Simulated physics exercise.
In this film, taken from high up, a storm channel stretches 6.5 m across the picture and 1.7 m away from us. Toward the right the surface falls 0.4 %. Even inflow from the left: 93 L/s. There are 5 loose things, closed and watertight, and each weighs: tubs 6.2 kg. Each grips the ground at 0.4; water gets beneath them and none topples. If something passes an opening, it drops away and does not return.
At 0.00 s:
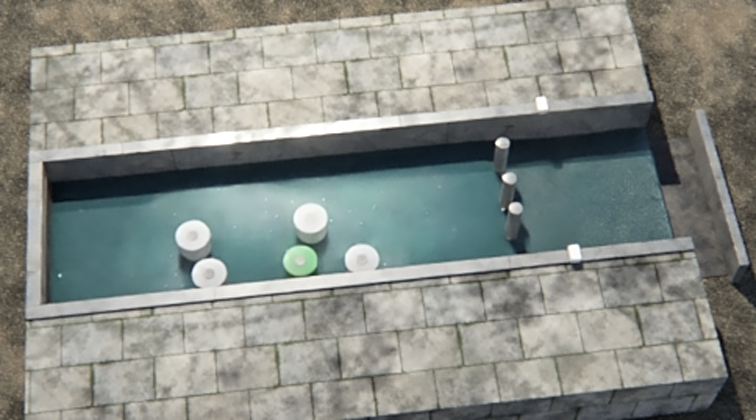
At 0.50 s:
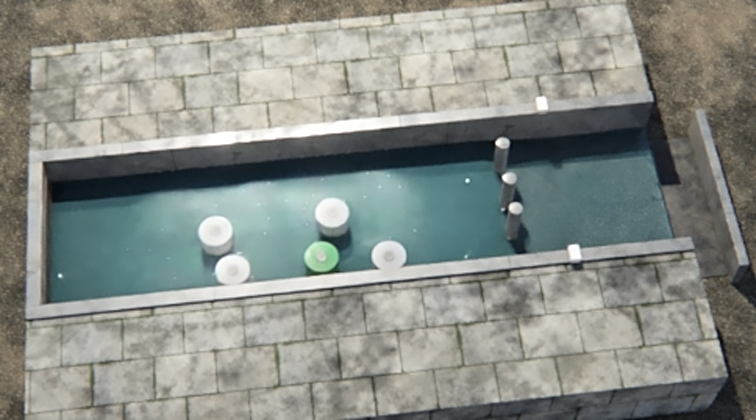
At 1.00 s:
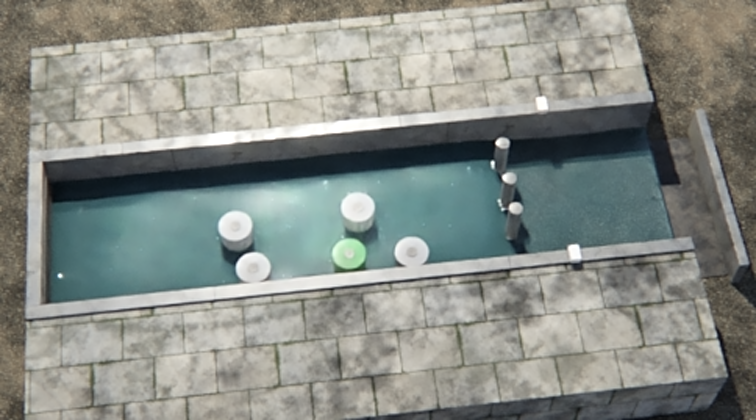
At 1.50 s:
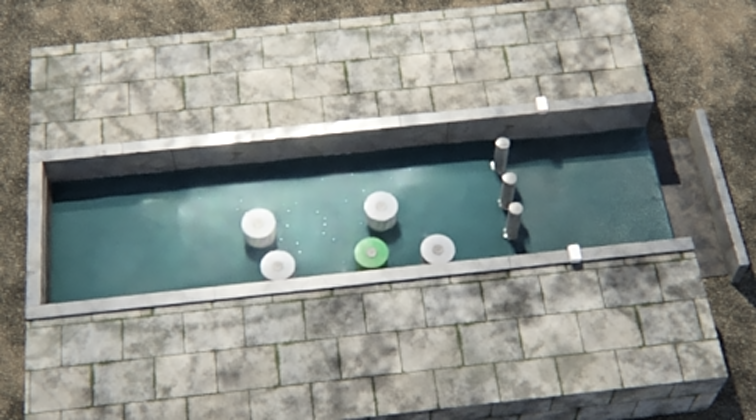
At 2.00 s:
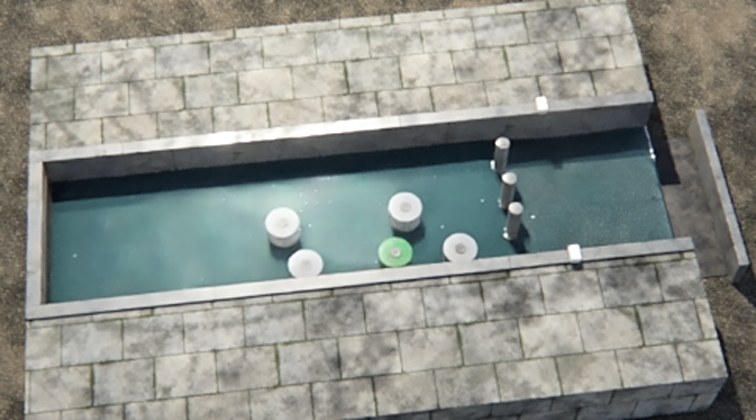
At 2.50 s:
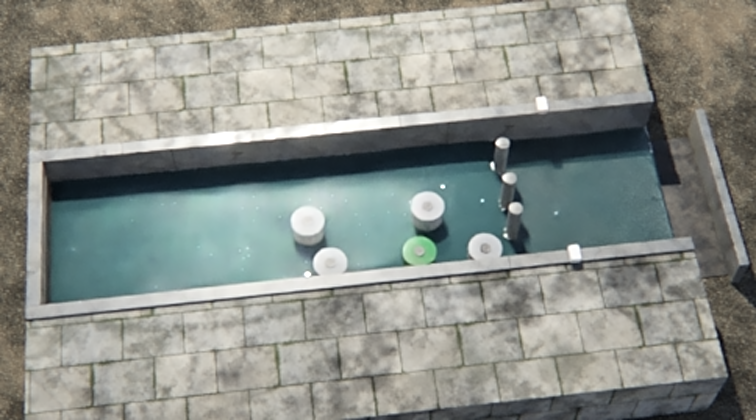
At the start, four white tubs and a green one float in the left and middle parts of a stone-lined channel of water, seen from above. All five drift steadily rightward in a loose group, and by the end the leading ones float close to three upright posts standing in the water.
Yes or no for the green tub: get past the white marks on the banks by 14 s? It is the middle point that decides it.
Result for the green tub: It gets across.
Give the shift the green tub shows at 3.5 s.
Shift by then: About 150 cm.
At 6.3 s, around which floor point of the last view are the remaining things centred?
That lands at roughly (496, 233).
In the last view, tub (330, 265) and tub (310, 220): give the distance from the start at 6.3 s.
Answer, in order asked: 350 cm, 300 cm.
After 3.5 s the green tub is near (468, 247), 1.7 m from its start, afloat; 1 of 5 are over the mark; 5 afloat.
After 6.3 s the green tub has gone out; 2 of 5 are over the mark; 3 afloat.
After 10.0 s the green tub has gone out; 3 of 5 are over the mark; 1 afloat.
After 14.0 s the green tub has gone out; 3 of 5 are over the mark; 2 afloat.
